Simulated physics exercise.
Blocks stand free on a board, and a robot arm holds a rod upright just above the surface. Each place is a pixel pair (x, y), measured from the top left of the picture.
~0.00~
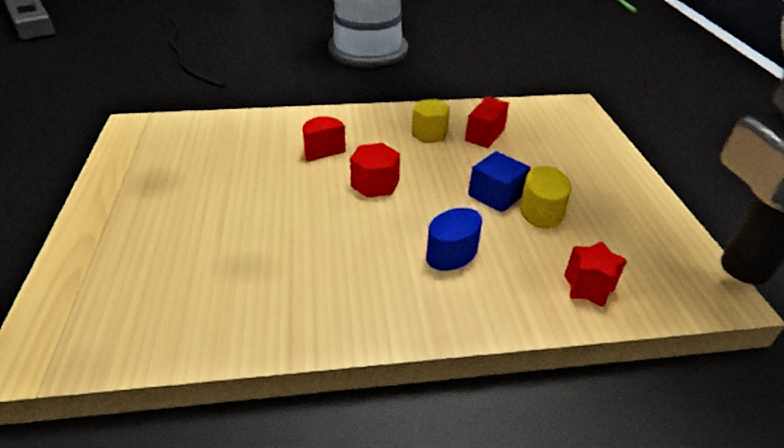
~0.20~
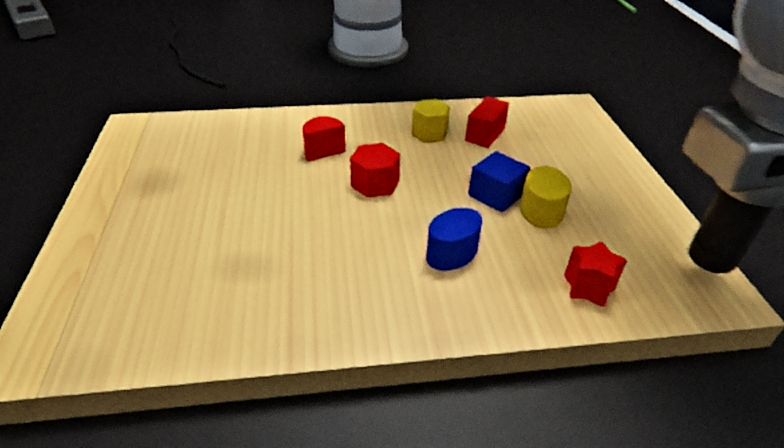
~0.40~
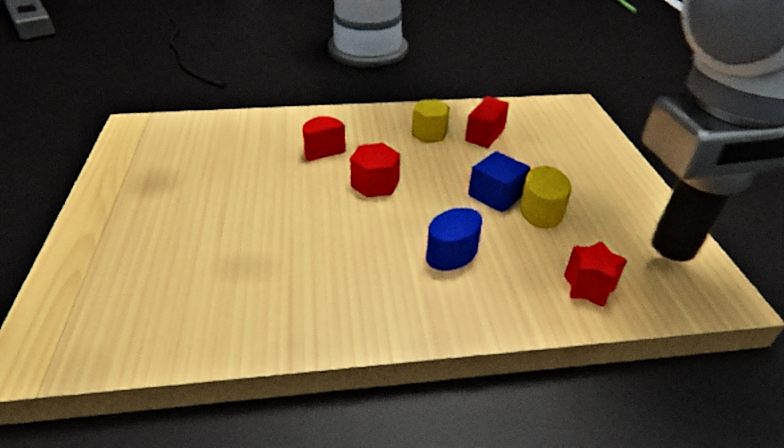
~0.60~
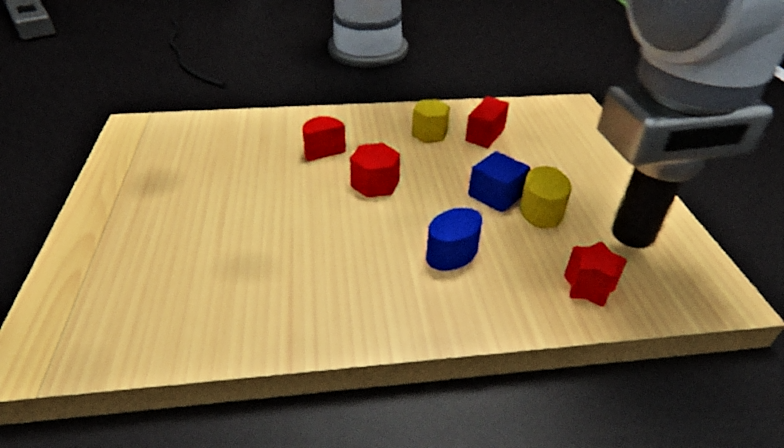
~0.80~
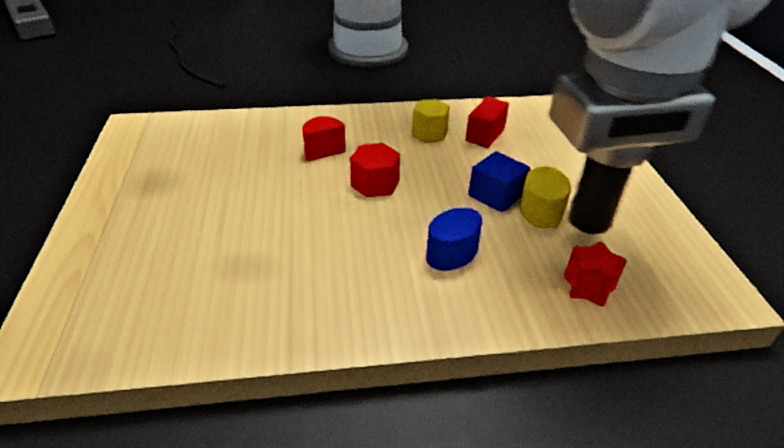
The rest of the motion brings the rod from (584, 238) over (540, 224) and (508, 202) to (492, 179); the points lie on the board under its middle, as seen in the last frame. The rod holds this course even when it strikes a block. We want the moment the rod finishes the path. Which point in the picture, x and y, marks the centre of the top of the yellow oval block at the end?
Just about (512, 133).
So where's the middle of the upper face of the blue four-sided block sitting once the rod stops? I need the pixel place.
Its top middle is near (455, 136).
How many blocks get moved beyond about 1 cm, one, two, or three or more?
The answer is two blocks, counting only moves over 1 cm.
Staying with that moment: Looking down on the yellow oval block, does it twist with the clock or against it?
Watching from overhead, you'd notice the yellow oval block rotating clockwise.
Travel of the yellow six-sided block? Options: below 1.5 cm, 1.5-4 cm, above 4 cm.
Net shift: Below 1.5 cm.
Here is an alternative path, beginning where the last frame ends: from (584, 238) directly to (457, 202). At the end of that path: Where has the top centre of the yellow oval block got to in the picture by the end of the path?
Final place: (516, 163).
On the path given first. One third of the way, rod at (544, 207); blue four-sided block at (486, 156), turned 30° anticlockwise; yellow oval block at (531, 169), turned 35° clockwise.
Two thirds of the way, rod at (511, 186); blue four-sided block at (466, 143), turned 35° anticlockwise; yellow oval block at (514, 151), turned 70° clockwise.
At the end, rod at (495, 163); yellow six-sided block in place; blue four-sided block at (455, 136), turned 55° anticlockwise; yellow oval block at (512, 133), turned 105° clockwise; red star-shaped block in place.
